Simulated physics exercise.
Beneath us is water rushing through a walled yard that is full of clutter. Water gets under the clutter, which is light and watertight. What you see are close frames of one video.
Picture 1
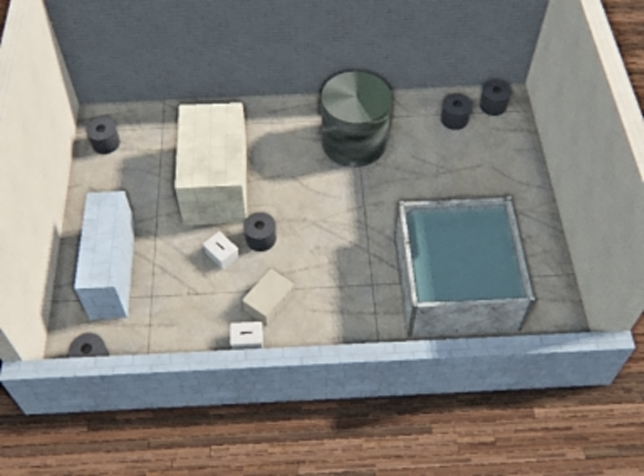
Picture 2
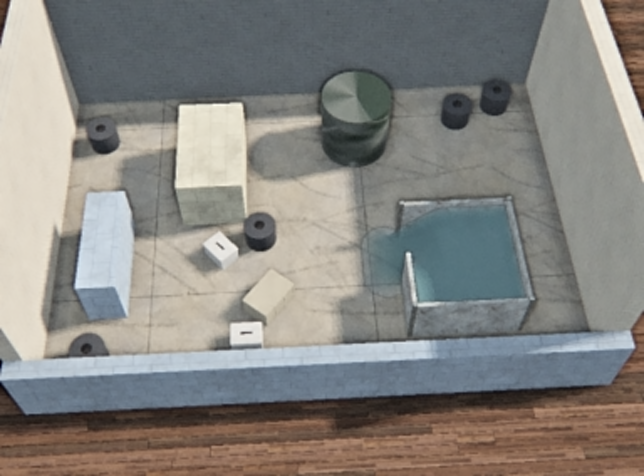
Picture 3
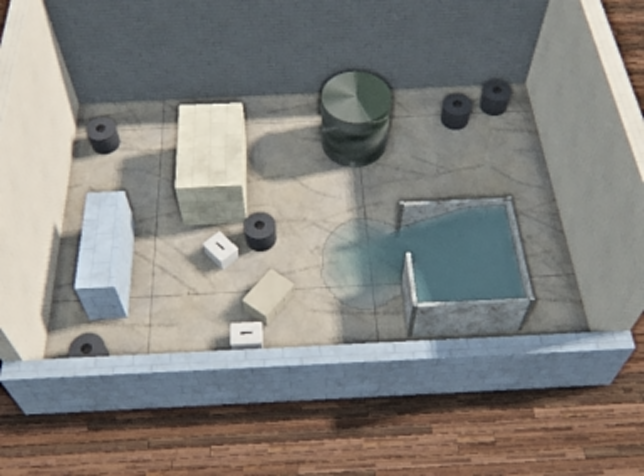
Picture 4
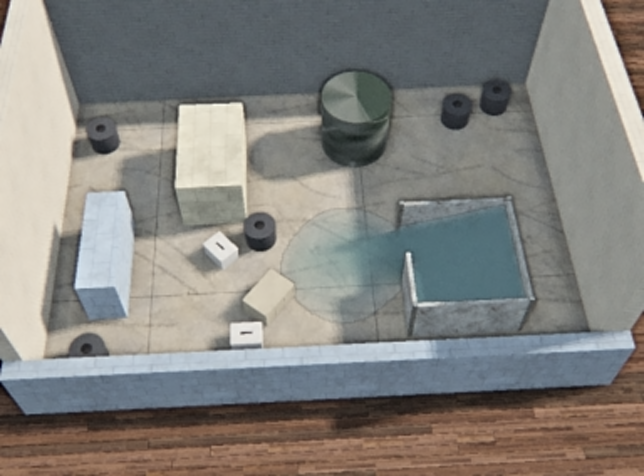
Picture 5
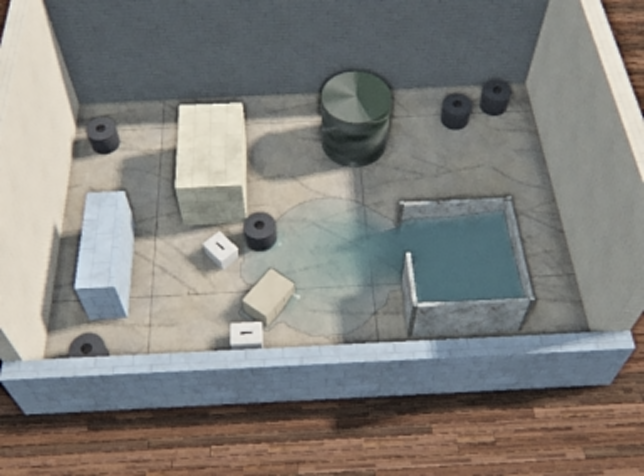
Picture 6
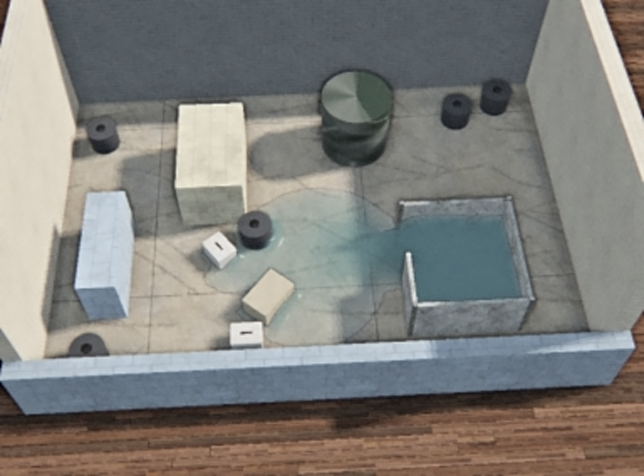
Walled yard with scattered blocks and dark cylinders, water pouring from an opened tank, spreading left across the floor, barely shifting one cylinder.
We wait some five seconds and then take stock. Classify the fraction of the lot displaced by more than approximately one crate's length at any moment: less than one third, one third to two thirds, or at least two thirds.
The fraction is one third to two thirds.
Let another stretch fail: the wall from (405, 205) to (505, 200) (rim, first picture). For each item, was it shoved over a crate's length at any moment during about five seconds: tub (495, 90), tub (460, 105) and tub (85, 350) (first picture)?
Here is how they go, in order: Dislodged that far, dislodged that far, and fails to go that far.
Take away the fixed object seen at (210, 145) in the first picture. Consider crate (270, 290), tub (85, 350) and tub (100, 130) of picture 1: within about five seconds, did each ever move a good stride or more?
Per item in the order asked: Got moved a good way; got moved a good way; got moved a good way.
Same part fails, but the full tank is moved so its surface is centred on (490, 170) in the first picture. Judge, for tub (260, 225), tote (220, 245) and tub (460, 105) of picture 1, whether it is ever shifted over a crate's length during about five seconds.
The first: Travelled far enough; the second: Travelled far enough; the third: Did not travel far.
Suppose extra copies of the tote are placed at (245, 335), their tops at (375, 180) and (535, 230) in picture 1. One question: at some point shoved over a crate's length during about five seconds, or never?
Going one by one, I'd say not displaced that far for the first and not displaced that far for the second.
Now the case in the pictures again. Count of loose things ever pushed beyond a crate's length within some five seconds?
Exactly 5.
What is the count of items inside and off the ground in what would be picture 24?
Total: 4.
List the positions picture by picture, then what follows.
In the first picture, a tub at (260, 225), on the bottom; a tote at (220, 246), on the bottom; 0 of 8 have shifted.
In the second picture, a tub at (260, 225) rests on the ground; a tote at (220, 246) rests on the ground; 0 of 8 have shifted.
In the third picture, a tub at (260, 225), on the bottom; a tote at (220, 246) rests on the ground; 0 of 8 have shifted.
In the fourth picture, a tub at (260, 225) rests on the ground; a tote at (220, 246) rests on the ground; 0 of 8 have shifted.
In the fifth picture, a tub at (260, 225) rests on the ground; a tote at (220, 246) rests on the ground; 0 of 8 have shifted.
In the sixth picture, a tub at (255, 224), on the bottom, close to its start; a tote at (219, 246) rests on the ground; 1 of 8 have shifted.
A moment on, 1 of 8 are well off their spots; 0 afloat.
Next, 4 of 8 are well off their spots; 4 afloat.
Later, 5 of 8 are well off their spots; 4 afloat.
In the end, 5 of 8 are well off their spots, and 5 have been at some point; 4 afloat.
